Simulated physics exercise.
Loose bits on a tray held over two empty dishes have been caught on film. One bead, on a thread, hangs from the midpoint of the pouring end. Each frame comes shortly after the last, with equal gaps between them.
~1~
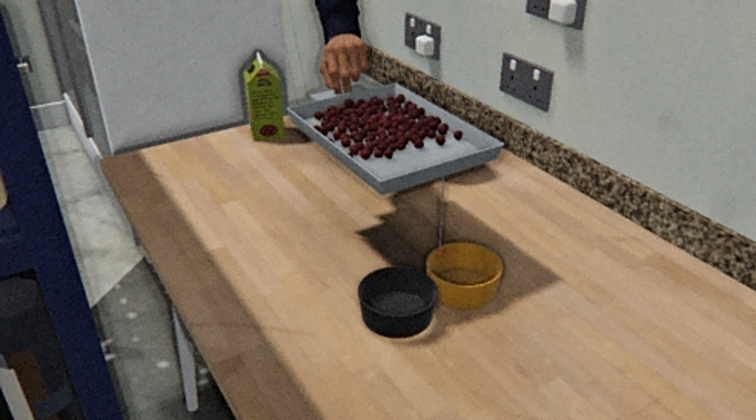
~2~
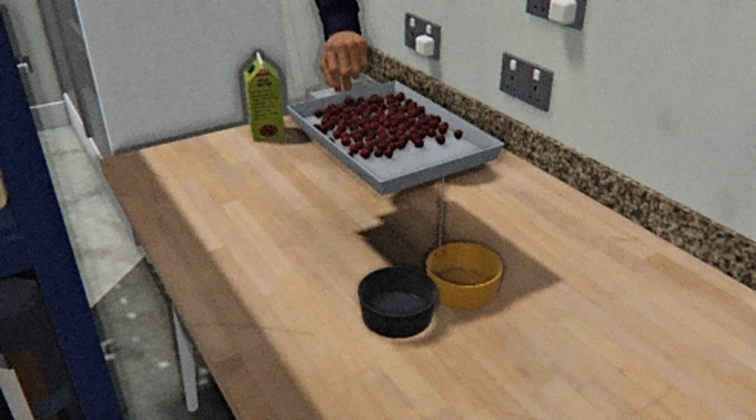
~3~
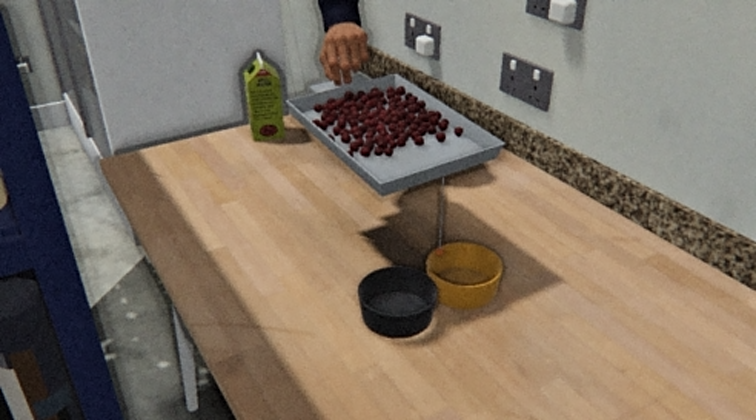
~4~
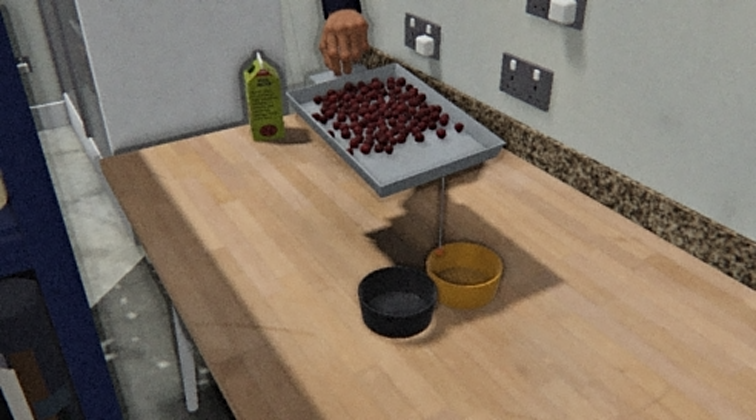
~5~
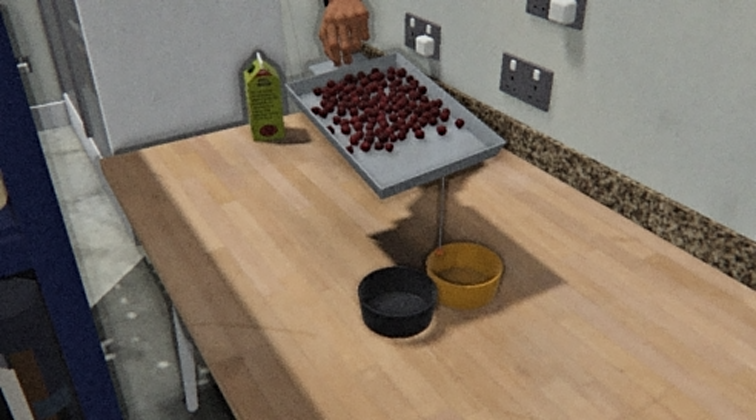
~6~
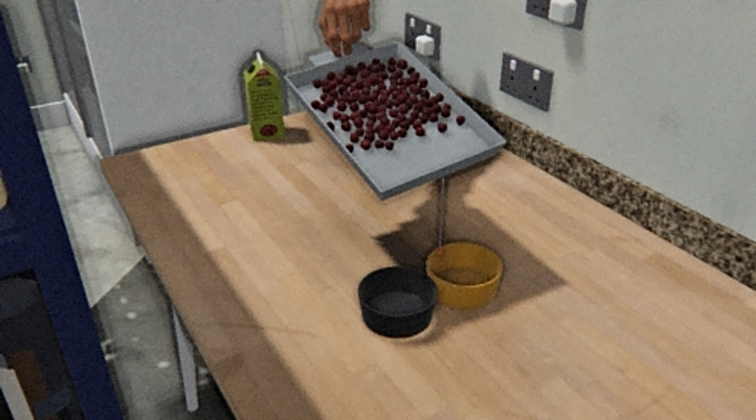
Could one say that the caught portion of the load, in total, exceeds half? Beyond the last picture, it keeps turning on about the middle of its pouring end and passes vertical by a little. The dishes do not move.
Yes, it exceeds half.
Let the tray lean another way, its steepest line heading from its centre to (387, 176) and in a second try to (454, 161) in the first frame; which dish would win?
So, the dish at the left the first time round, the dish at the right the second.
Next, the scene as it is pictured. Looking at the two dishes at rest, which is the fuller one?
The one in question is the left-side one.
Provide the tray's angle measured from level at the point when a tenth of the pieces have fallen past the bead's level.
Close to 105° of tilt at that moment.
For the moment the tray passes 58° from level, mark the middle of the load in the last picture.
I'd put the middle of the pieces at roughly (406, 142).
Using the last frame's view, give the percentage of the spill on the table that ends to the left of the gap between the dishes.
It works out to some 30 per cent.
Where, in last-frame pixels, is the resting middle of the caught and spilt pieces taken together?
I'd place the middle at about (405, 315).
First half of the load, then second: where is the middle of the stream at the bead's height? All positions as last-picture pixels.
The first part passes (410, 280); everything after passes (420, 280).
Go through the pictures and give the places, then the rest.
The first picture shows corners of the pouring end (382, 178) and (498, 143), level; middle of the load (383, 124), dried cherries; left dish (419, 323); right dish (487, 294); bead on its thread (440, 252).
The second picture shows corners of the pouring end (382, 179) and (498, 143), level; middle of the load (383, 123).
The third picture shows corners of the pouring end (382, 180) and (498, 143), tipped barely, lowest at the left corner; middle of the load (383, 119).
The fourth picture shows corners of the pouring end (383, 182) and (499, 142), tipped a little, lowest at the left corner; middle of the load (383, 113).
The fifth picture shows corners of the pouring end (383, 185) and (500, 141), tipped a little, lowest at the left corner; middle of the load (383, 106).
The sixth picture shows corners of the pouring end (383, 187) and (500, 140), tipped clearly, lowest at the left corner; middle of the load (384, 100); left dish (419, 323); right dish (487, 294).
Just after the last frame, tray tipped steeply; almost all on the tray; just a few in the air.
A moment on, tray tipped right over; almost all on the tray; just a few in the left dish; just a few outside both; just a few in the air.
Further on, tray tipped past a quarter turn; roughly two thirds in the left dish; just a few in the right dish; roughly a third outside both.
When it is over, tray tipped past a quarter turn; roughly two thirds in the left dish; just a few in the right dish; roughly a third outside both.
